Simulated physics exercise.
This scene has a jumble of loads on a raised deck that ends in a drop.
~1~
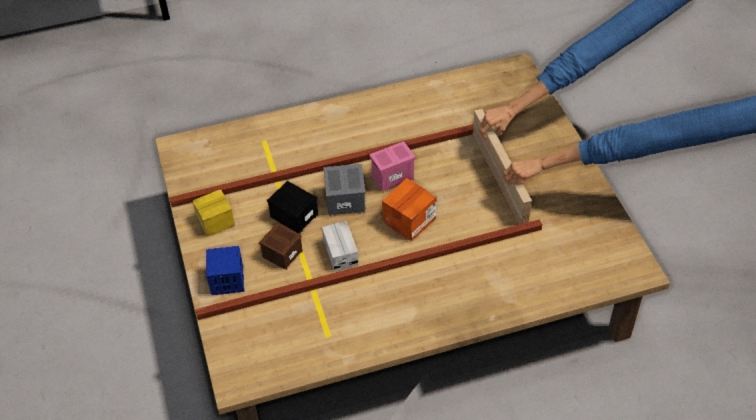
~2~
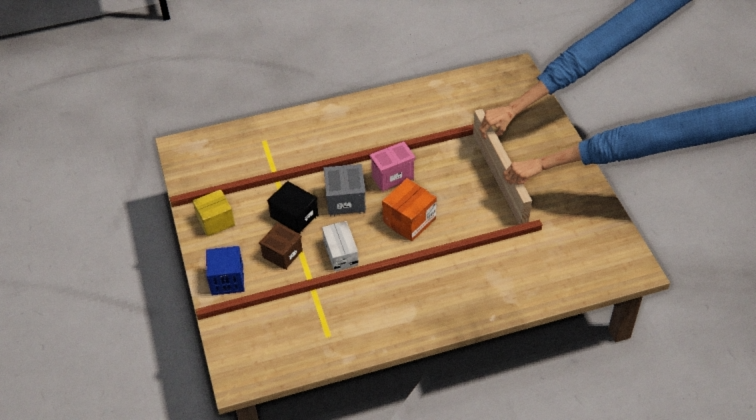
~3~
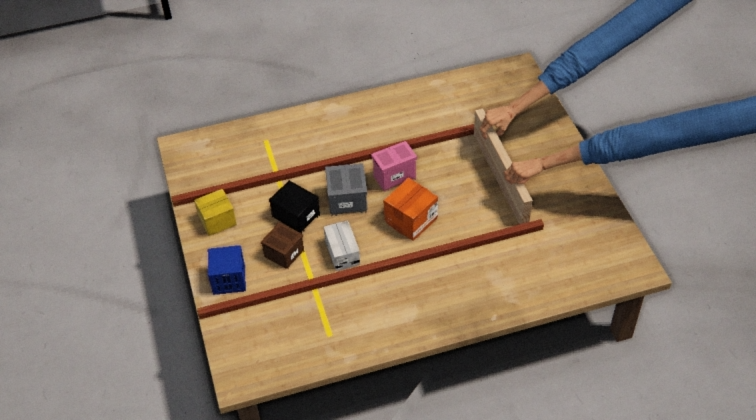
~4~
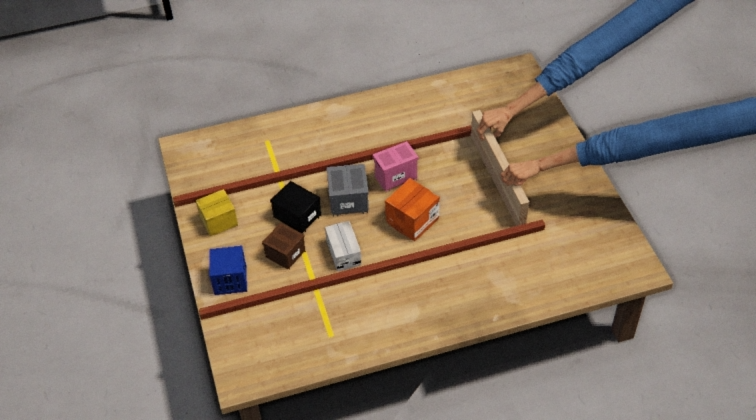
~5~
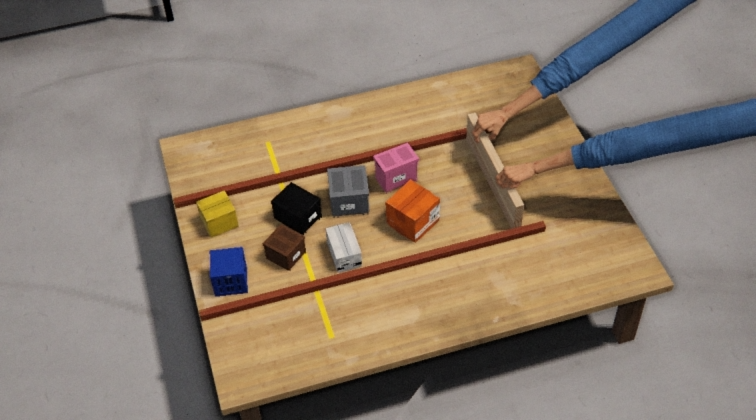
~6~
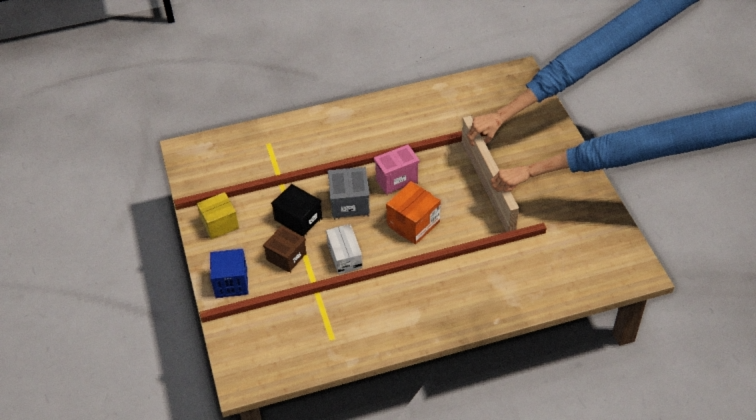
In this clip, two hands hold a wooden plank upright at the right of a table and move it slightly left between two red rails, while eight colourful boxes stay in place around a yellow tape line.
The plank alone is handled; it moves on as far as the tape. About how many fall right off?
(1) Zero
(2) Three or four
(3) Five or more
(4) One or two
Zero.
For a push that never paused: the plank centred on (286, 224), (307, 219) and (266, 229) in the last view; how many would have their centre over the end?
Result per place: 0; 0; 1.
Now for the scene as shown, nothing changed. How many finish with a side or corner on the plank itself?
My count gives 3.
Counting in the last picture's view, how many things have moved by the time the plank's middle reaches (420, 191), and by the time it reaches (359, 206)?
2 at one spot and 6 at the other.
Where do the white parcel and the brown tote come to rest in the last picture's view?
Listed in order, first is (291, 275) and the other is (251, 269).
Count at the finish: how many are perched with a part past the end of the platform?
Answer: 0.
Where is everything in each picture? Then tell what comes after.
Blue crate (225, 271); yellow parcel (214, 213); brown tote (281, 247); plank (501, 166); tape (294, 231), in the first picture.
Yellow parcel (214, 213); black tote (293, 208), in the second picture.
Brown tote (283, 246); grey tote (347, 190), in the third picture.
Blue crate (228, 270); orange parcel (412, 210), in the fourth picture.
Yellow parcel (218, 214); plank (494, 170), in the fifth picture.
Blue crate (229, 273); yellow parcel (218, 216); brown tote (285, 250); plank (489, 174); tape (298, 234), in the sixth picture.
Early on, none off yet; blue crate at rest near (229, 273); yellow parcel at rest near (218, 216); brown tote at rest near (285, 250).
A while later, none off yet; blue crate at rest near (229, 273); yellow parcel at rest near (218, 216); brown tote travelled a little near (276, 258).
Finally, the number that fall off is zero.
